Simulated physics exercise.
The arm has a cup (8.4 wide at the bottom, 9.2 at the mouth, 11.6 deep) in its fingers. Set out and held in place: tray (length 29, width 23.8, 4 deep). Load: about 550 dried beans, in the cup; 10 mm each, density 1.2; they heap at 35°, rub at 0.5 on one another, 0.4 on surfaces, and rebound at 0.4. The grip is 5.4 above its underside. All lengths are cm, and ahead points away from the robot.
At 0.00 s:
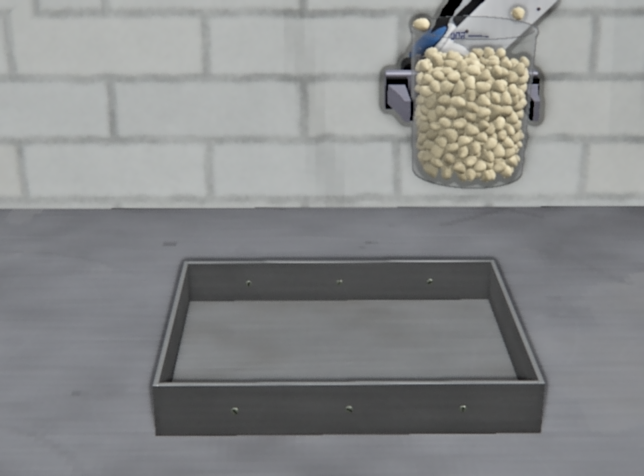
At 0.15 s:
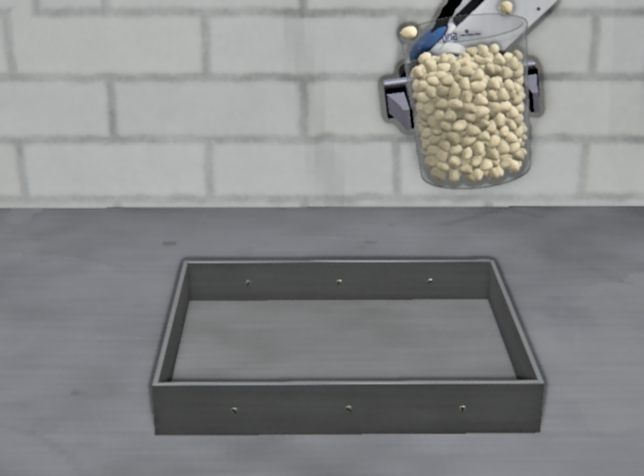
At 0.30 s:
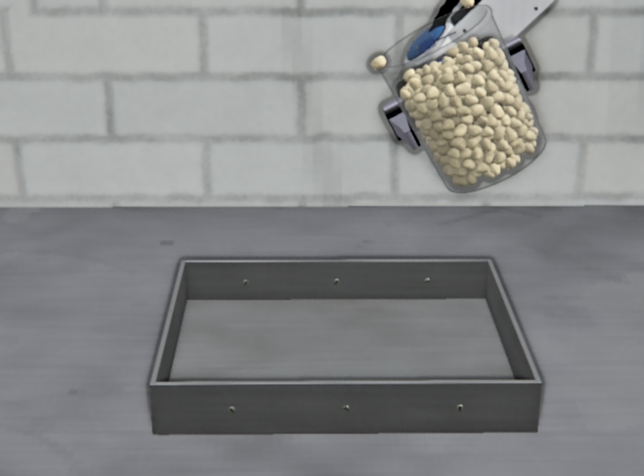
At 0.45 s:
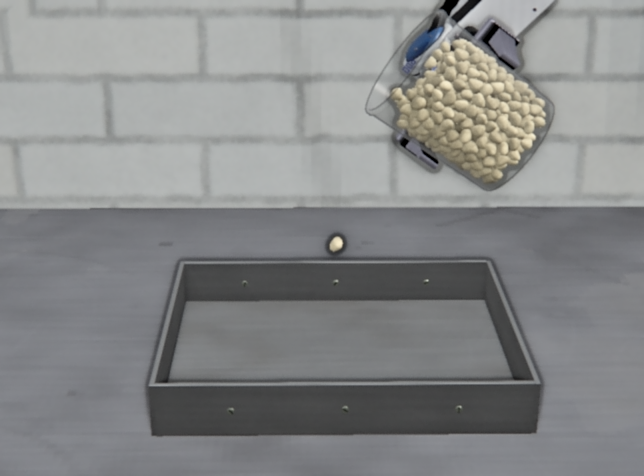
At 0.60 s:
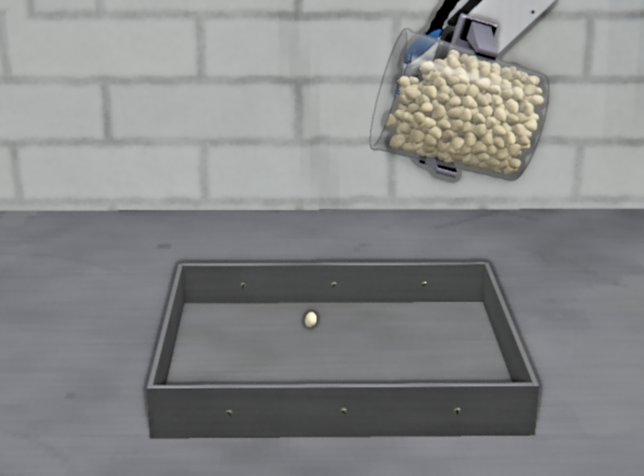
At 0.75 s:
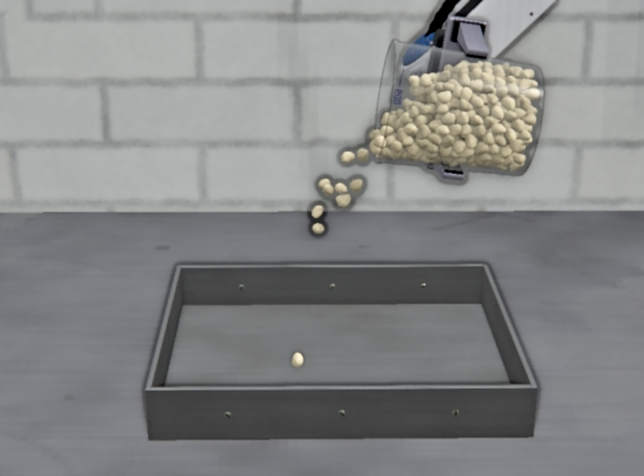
A clear cup heaped with cream-coloured beans, gripped by a partly visible robot arm, hangs at the upper right before a pale brick wall. Below it, an empty dark grey rectangular tray rests on a grey surface, seen from slightly above by a nearly still camera. The arm tilts the cup leftward; one bean drops into the tray, then several more tumble from the lip.
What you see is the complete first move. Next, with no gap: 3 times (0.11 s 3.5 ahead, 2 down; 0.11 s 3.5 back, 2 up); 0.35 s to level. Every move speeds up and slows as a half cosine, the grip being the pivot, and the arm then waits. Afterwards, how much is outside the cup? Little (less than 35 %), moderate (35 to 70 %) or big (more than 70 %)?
Outside the cup the share is moderate, 35 to 70 %.
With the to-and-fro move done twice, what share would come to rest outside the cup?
In that case some 35 per cent.
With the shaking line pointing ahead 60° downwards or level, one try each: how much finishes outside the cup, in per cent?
Some 25 and 70 per cent.
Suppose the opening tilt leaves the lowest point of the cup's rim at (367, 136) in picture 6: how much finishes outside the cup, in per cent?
About 20 per cent.
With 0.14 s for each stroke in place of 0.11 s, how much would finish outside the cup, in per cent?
In that case some 35 per cent.
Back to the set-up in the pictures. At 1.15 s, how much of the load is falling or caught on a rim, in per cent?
About 7 per cent.
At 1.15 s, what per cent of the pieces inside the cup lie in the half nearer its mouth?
Some 55 per cent.
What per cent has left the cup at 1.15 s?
Some 25 per cent.
By 1.15 s, tilted 82° forward, highest piece 24 above the table; 405 in the cup, 108 in the tray, 41 in flight or on a rim.
By 1.56 s, tilted 51° forward, highest piece 24 above the table; 301 in the cup, 240 in the tray, 13 in flight or on a rim.
By 1.96 s, level, highest piece 24 above the table; 300 in the cup, 254 in the tray.
By 3.01 s, level, highest piece 24 above the table; 300 in the cup, 254 in the tray.
Final count, 300 in the cup, 254 in the tray. That is 46 % outside the cup.
